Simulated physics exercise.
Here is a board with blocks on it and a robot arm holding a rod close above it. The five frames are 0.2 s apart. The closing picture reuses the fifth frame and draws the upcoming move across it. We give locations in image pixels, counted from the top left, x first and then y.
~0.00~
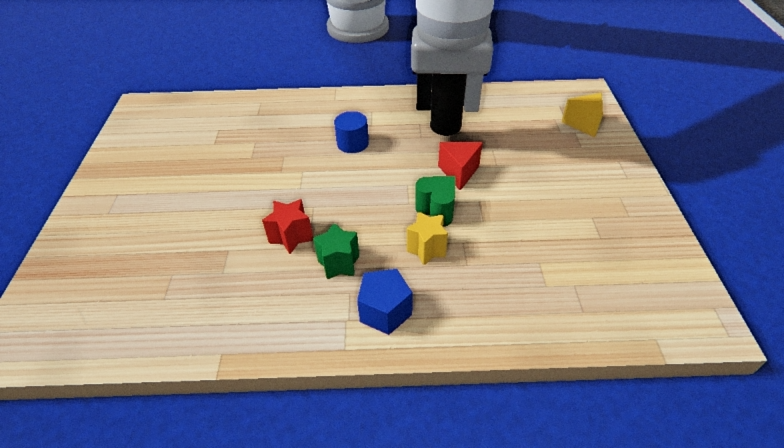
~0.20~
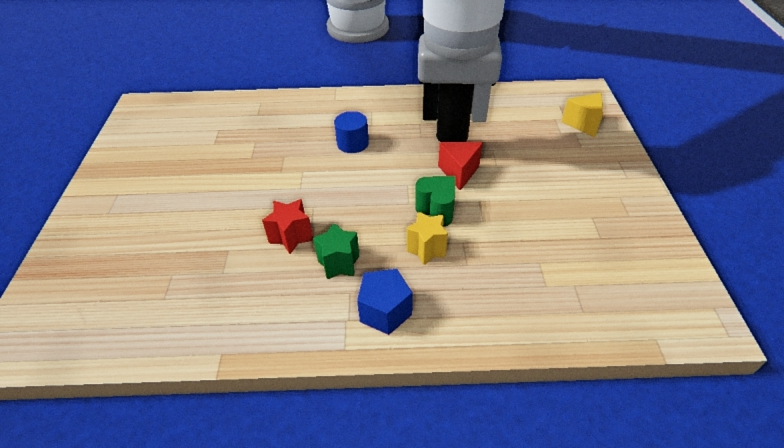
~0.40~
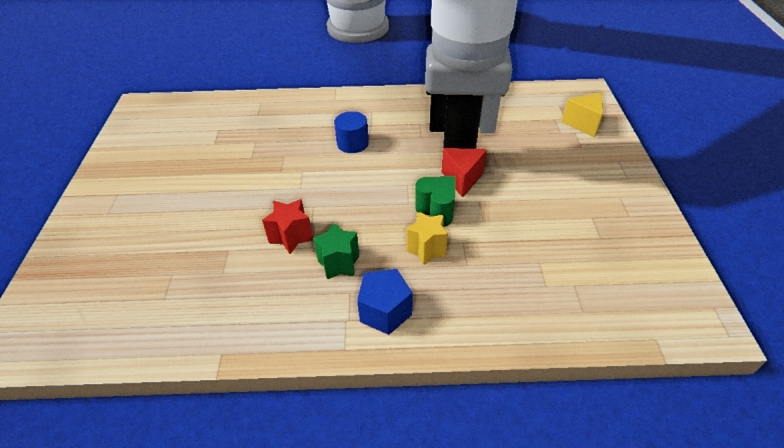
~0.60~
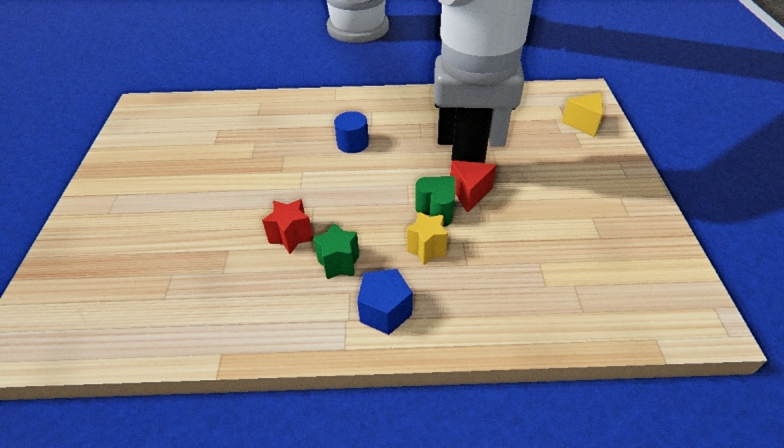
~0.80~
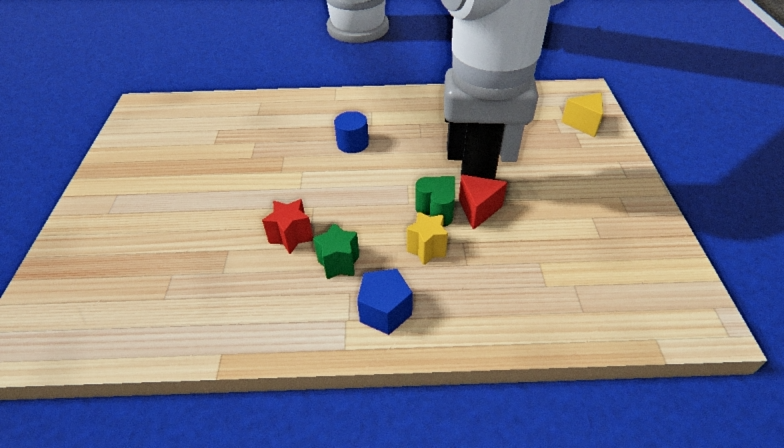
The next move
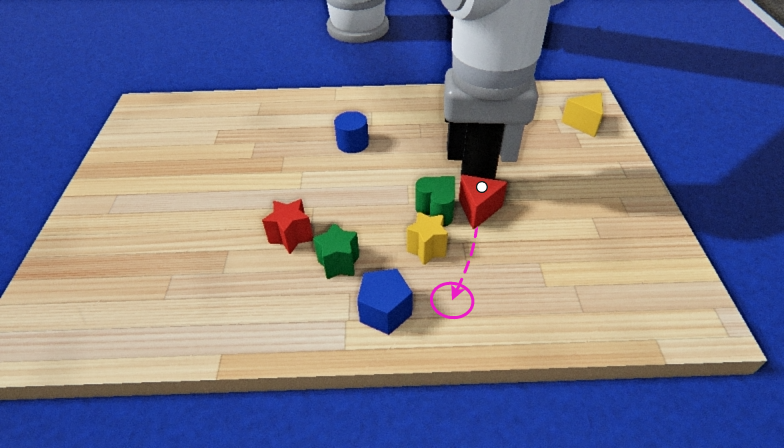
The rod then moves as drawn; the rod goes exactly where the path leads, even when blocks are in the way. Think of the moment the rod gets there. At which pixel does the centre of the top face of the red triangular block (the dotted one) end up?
It is going to be at (500, 274).
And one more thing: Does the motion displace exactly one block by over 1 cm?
I expect so.
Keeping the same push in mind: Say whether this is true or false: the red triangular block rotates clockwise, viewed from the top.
Answer: False.
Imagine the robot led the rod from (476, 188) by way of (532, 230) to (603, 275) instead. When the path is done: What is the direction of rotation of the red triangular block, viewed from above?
Seen from above, its turn is clockwise.
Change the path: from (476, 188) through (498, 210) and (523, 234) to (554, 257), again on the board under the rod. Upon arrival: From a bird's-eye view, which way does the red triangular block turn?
Rotates clockwise.
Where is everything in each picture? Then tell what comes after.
Rod's lower end (446, 127); yellow star (428, 226); red triangular block (462, 150), in the first frame.
Rod (452, 136); blocks still, in the second frame.
Rod (460, 148); red triangular block (465, 157), in the third frame.
Rod (468, 160); red triangular block (473, 171), in the fourth frame.
Rod (478, 175); yellow star (428, 226); red triangular block (482, 187), in the fifth frame.
Drawn move, from (476, 188) by way of (477, 222) and (470, 260) to (452, 300); the dot is on the red triangular block.
What follows on the original path. One third of the way, rod (479, 209); red triangular block (491, 223), turned 25° anticlockwise.
Two thirds of the way, rod (471, 247); red triangular block (496, 261), turned 55° anticlockwise.
At the end, rod (454, 287); yellow star still; red triangular block (500, 274), turned 75° anticlockwise.
